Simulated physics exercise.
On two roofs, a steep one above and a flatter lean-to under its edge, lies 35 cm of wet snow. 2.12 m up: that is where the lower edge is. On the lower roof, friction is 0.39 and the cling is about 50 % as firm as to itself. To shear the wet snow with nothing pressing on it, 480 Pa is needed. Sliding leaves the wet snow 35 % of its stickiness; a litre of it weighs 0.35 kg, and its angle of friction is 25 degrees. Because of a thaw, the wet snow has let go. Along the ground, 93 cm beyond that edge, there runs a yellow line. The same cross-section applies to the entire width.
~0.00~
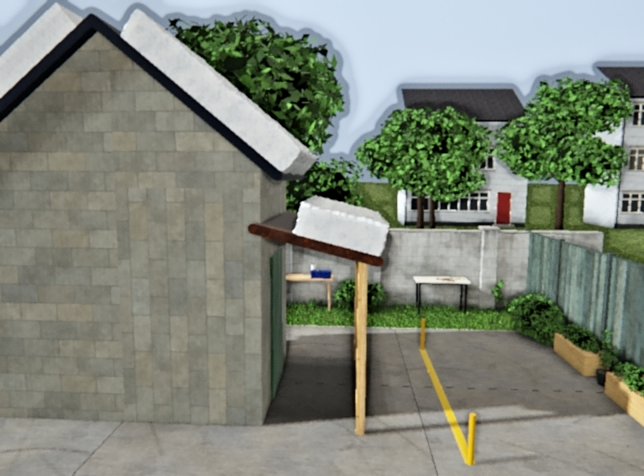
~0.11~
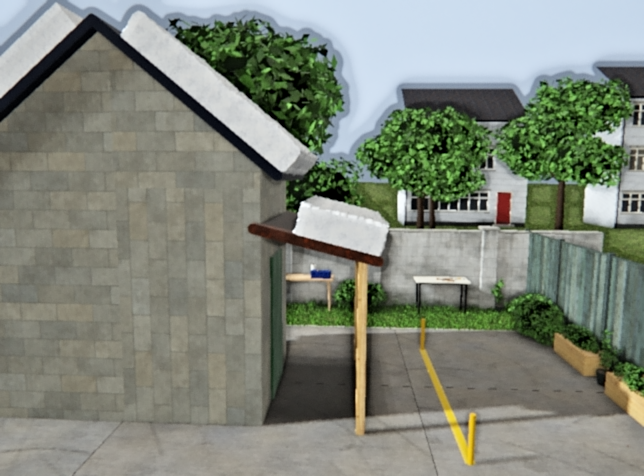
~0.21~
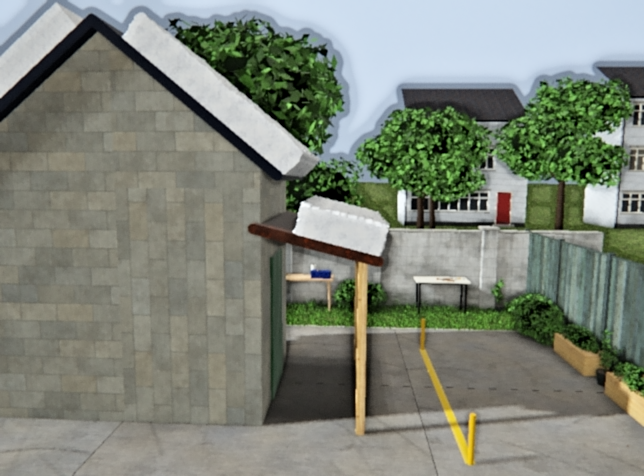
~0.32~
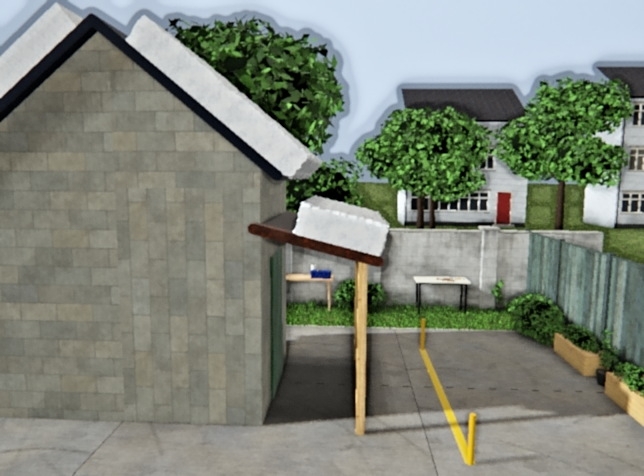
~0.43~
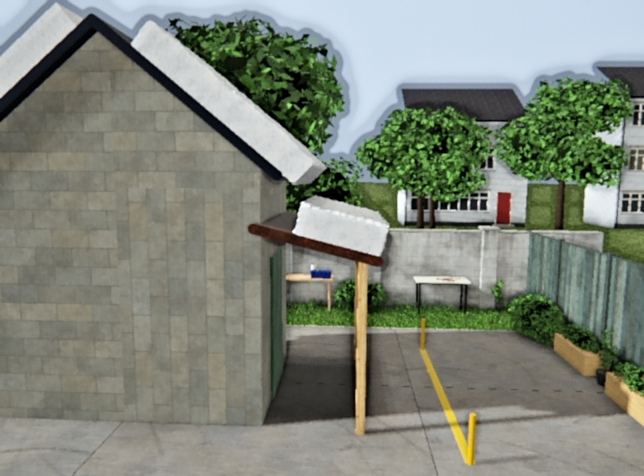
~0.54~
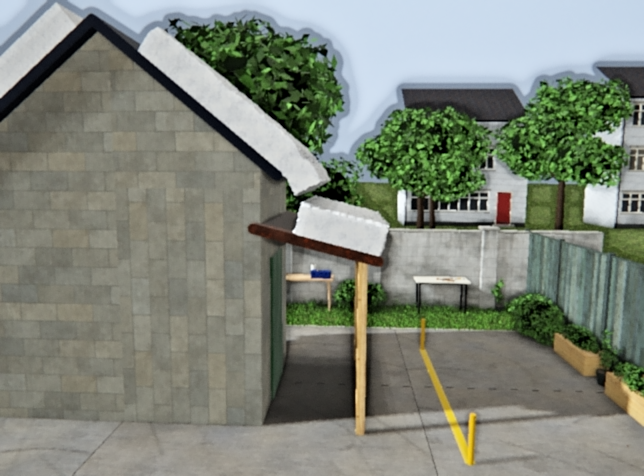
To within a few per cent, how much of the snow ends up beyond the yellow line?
About 44 %.
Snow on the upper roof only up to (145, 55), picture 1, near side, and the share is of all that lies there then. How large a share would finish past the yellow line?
35 %.
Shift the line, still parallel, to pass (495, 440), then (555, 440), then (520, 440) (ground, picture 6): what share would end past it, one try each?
30 %, then 12 %, then 25 %.
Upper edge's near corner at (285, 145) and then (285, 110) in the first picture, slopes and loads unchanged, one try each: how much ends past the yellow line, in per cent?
Around 55 percent, then around 60 percent.
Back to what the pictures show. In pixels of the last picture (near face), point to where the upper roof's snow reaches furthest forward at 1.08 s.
(360, 205) or thereabouts.
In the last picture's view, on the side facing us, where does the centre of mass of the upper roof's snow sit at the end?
About (462, 382).
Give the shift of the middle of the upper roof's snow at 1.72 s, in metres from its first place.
It has shifted some 2.2 m.
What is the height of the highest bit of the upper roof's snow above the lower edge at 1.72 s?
1.1 m or thereabouts.
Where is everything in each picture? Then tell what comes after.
The first frame shows front end of the wet snow at (284, 152).
The second frame shows front end of the wet snow at (285, 153), its middle shifted 1.1 cm.
The third frame shows front end of the wet snow at (287, 155), its middle shifted 4.3 cm, 2 % of it past the upper edge, in one piece.
The fourth frame shows front end of the wet snow at (291, 159), its middle shifted 9.8 cm, 4 % of it past the upper edge, in one piece.
The fifth frame shows front end of the wet snow at (297, 165), its middle shifted 18 cm, 8 % of it past the upper edge, in one piece.
The sixth frame shows front end of the wet snow at (306, 162), its middle shifted 28 cm, 12 % of it past the upper edge, cracking.
By 1.08 s, none is below the lower edge and 0 % is past the line.
By 1.72 s, 13 % is below the lower edge and 0 % is past the line.
By 2.36 s, 58 % is below the lower edge and 30 % is past the line.
By 3.00 s, 73 % is below the lower edge and 43 % is past the line.
By 4.00 s, at the end, 74 % is below the lower edge and 44 % is past the line.
